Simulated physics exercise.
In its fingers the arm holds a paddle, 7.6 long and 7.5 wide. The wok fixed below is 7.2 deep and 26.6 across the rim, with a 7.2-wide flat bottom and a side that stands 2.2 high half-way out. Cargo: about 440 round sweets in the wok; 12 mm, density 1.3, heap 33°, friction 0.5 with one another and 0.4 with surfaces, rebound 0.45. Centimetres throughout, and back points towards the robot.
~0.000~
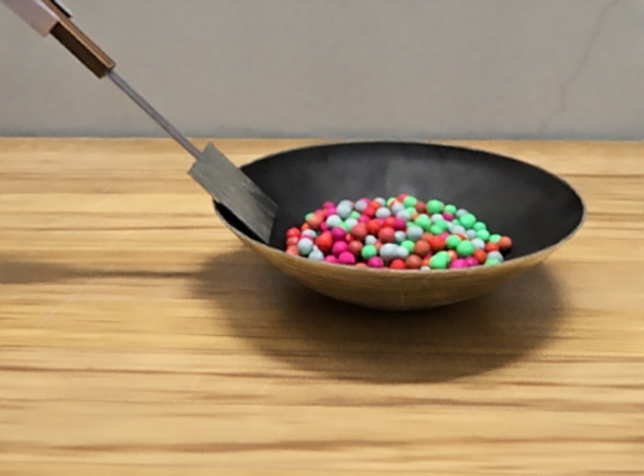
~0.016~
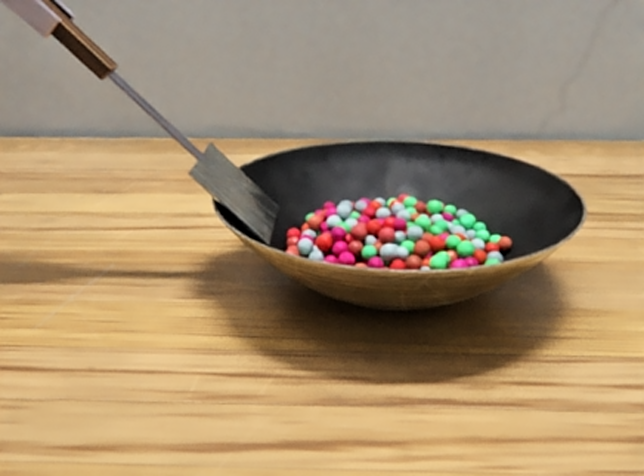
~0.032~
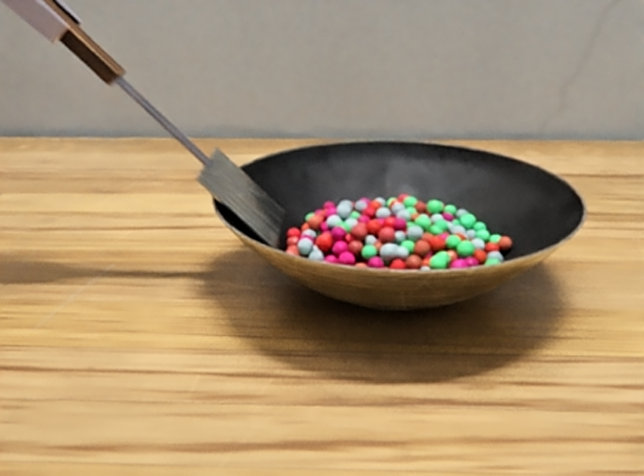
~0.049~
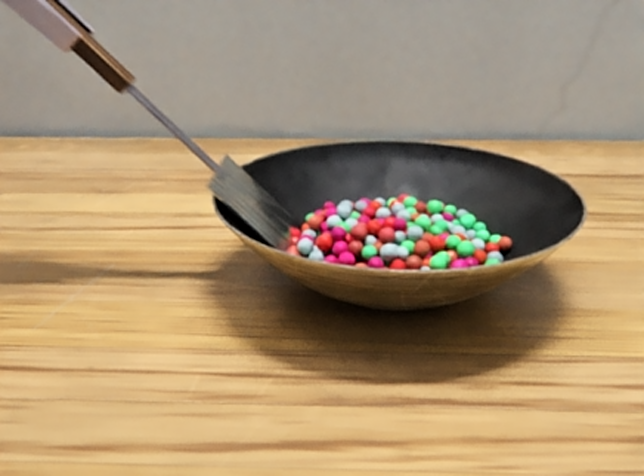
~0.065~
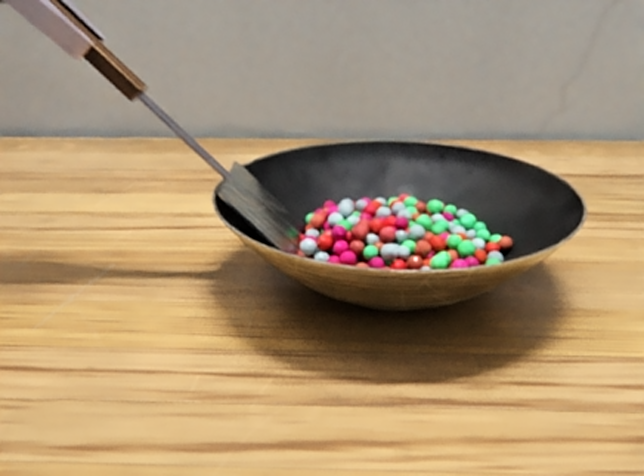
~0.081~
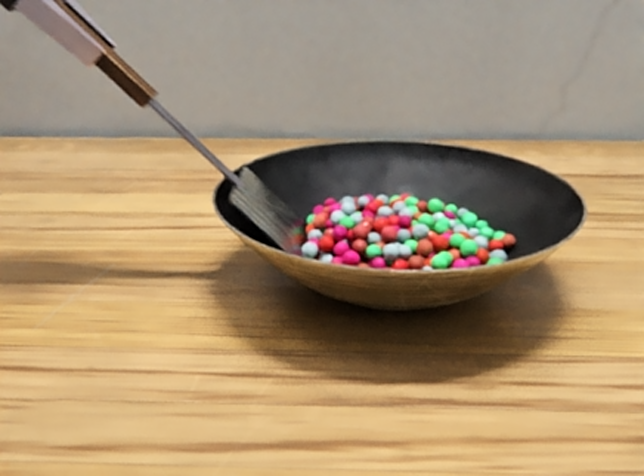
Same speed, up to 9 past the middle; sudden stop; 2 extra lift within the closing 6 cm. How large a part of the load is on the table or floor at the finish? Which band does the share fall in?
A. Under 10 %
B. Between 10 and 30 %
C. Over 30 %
B.
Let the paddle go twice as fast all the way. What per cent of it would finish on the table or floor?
The share on the table or floor would be about 45 percent.
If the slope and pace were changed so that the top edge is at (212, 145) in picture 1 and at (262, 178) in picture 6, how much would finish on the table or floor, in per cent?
Roughly 35 %.
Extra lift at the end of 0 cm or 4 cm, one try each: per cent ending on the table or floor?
It comes to around 15 per cent on the first try and around 20 per cent on the second.
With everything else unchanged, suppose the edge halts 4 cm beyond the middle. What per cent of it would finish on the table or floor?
Roughly 0 %.
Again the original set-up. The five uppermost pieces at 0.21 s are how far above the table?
Some 6 cm.
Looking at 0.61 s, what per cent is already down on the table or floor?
Roughly 15 percent of it.
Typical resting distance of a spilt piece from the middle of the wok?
That distance comes to about 20 cm.
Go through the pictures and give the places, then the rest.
In the first picture, paddle top edge at (199, 156), sloping 46°; upper third of the load around (396, 232), from x 290 to 505, top at y 200; 439 in the wok.
In the second picture, paddle top edge at (200, 157), sloping 46°; upper third of the load around (396, 232), from x 290 to 505, top at y 200.
In the third picture, paddle top edge at (207, 162), sloping 46°; upper third of the load around (396, 232), from x 290 to 505, top at y 200.
In the fourth picture, paddle top edge at (217, 169), sloping 46°; upper third of the load around (396, 232), from x 290 to 505, top at y 200.
In the fifth picture, paddle top edge at (227, 176), sloping 46°; upper third of the load around (392, 232), from x 300 to 505, top at y 200.
In the sixth picture, paddle top edge at (237, 182), sloping 46°; upper third of the load around (393, 231), from x 305 to 510, top at y 200; 439 in the wok.
By 0.21 s, sloping 46°, highest piece 6 above the table; 439 in the wok.
By 0.34 s, sloping 46°, highest piece 8 above the table; 439 in the wok.
By 0.61 s, sloping 46°, highest piece 9 above the table; 355 in the wok, 71 on the table or floor, 13 on the blade or in flight.
By 1.66 s, sloping 46°, highest piece 8 above the table; 352 in the wok, 87 on the table or floor.
Final count, 352 in the wok, 87 on the table or floor. That is 20 % on the table or floor.
